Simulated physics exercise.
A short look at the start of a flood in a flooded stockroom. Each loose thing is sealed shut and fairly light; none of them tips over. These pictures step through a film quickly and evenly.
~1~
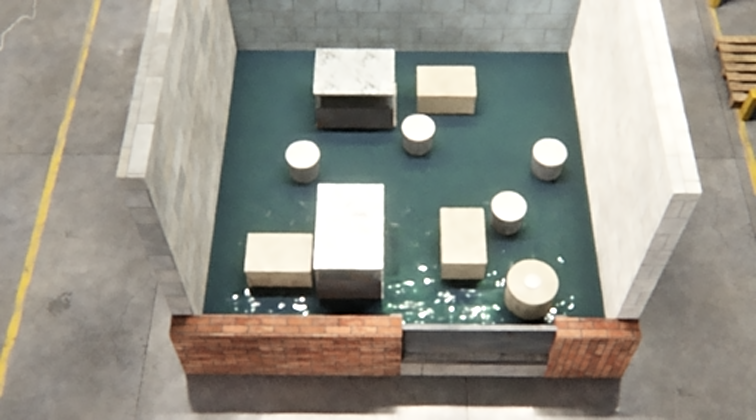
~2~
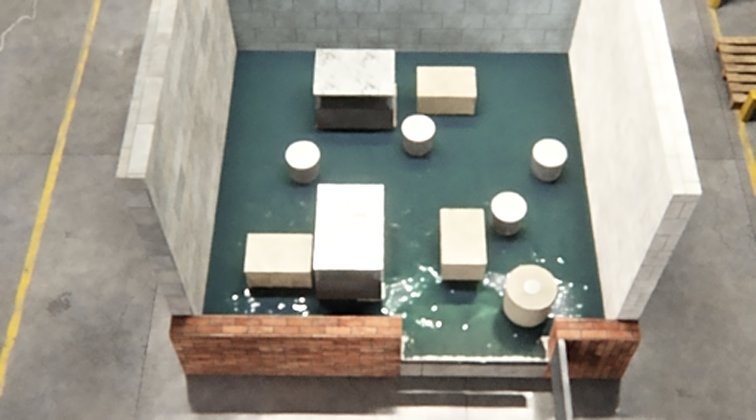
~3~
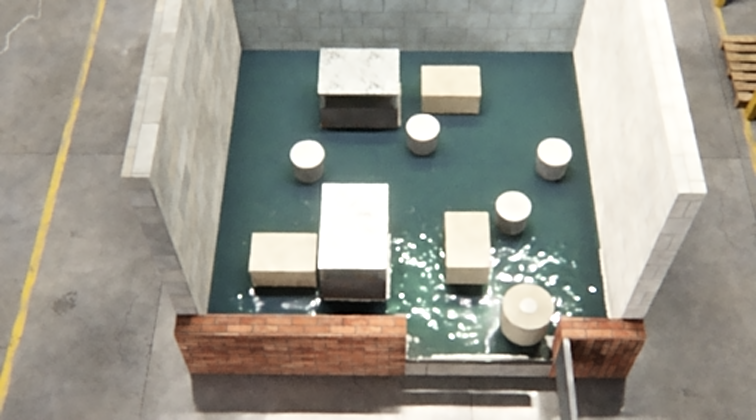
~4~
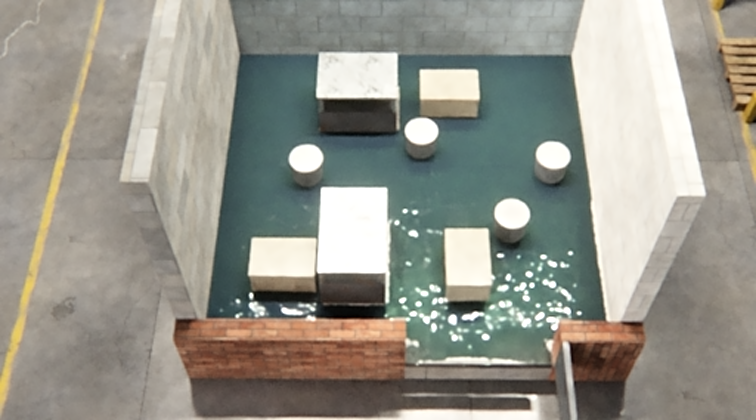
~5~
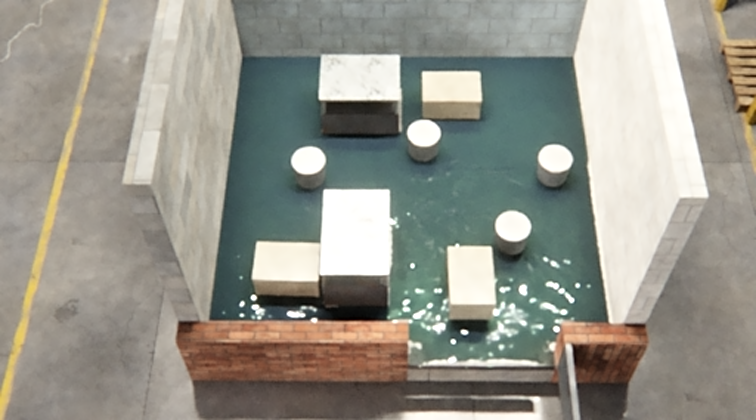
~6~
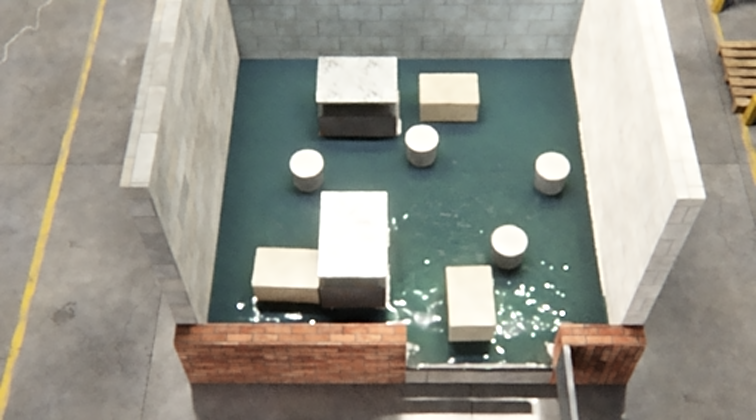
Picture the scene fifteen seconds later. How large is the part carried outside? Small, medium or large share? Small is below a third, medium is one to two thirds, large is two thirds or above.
A large share.
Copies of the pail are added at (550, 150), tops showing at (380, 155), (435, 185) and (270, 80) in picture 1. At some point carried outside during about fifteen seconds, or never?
In order: Exits; exits; never exits.
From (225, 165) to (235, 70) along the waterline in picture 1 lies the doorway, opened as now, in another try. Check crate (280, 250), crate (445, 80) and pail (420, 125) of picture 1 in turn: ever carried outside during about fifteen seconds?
Item one leaves at some point, item two never gets out, item three leaves at some point.
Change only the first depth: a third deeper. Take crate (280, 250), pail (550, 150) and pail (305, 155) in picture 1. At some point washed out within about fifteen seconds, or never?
Object by object the verdict is never escapes, leaves, leaves.
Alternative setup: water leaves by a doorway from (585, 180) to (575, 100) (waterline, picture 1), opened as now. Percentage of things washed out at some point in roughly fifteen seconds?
Something like 80 percent.
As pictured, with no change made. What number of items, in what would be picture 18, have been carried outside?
The number comes to 3.
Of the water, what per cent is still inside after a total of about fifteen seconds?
I'd put it near 44 per cent.
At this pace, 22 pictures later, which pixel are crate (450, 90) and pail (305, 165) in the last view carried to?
(499, 192) and (447, 267), approximately.
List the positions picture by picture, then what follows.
In the first frame, a crate at (463, 235) floats; a pail at (509, 206) floats; 0 of 8 have shifted.
In the second frame, a crate at (463, 236), afloat; a pail at (509, 207), afloat; 0 of 8 have shifted.
In the third frame, a crate at (468, 239), afloat, close to its start; a pail at (514, 206), afloat; 1 of 8 have shifted.
In the fourth frame, a crate at (468, 257) floats, close to its start; a pail at (512, 213), afloat, close to its start; 2 of 8 have shifted.
In the fifth frame, a crate at (471, 275), afloat, a stride from its start; a pail at (513, 226) floats, close to its start; 3 of 8 have shifted.
In the sixth frame, a crate at (471, 295) floats, a stride from its start; a pail at (510, 240), afloat, close to its start; 5 of 8 have shifted.
A moment on, 2 of 8 are out; 6 afloat.
Next, 3 of 8 are out; 5 afloat.
Later, 5 of 8 are out; 3 afloat.
In the end, 6 of 8 are out; 2 afloat.
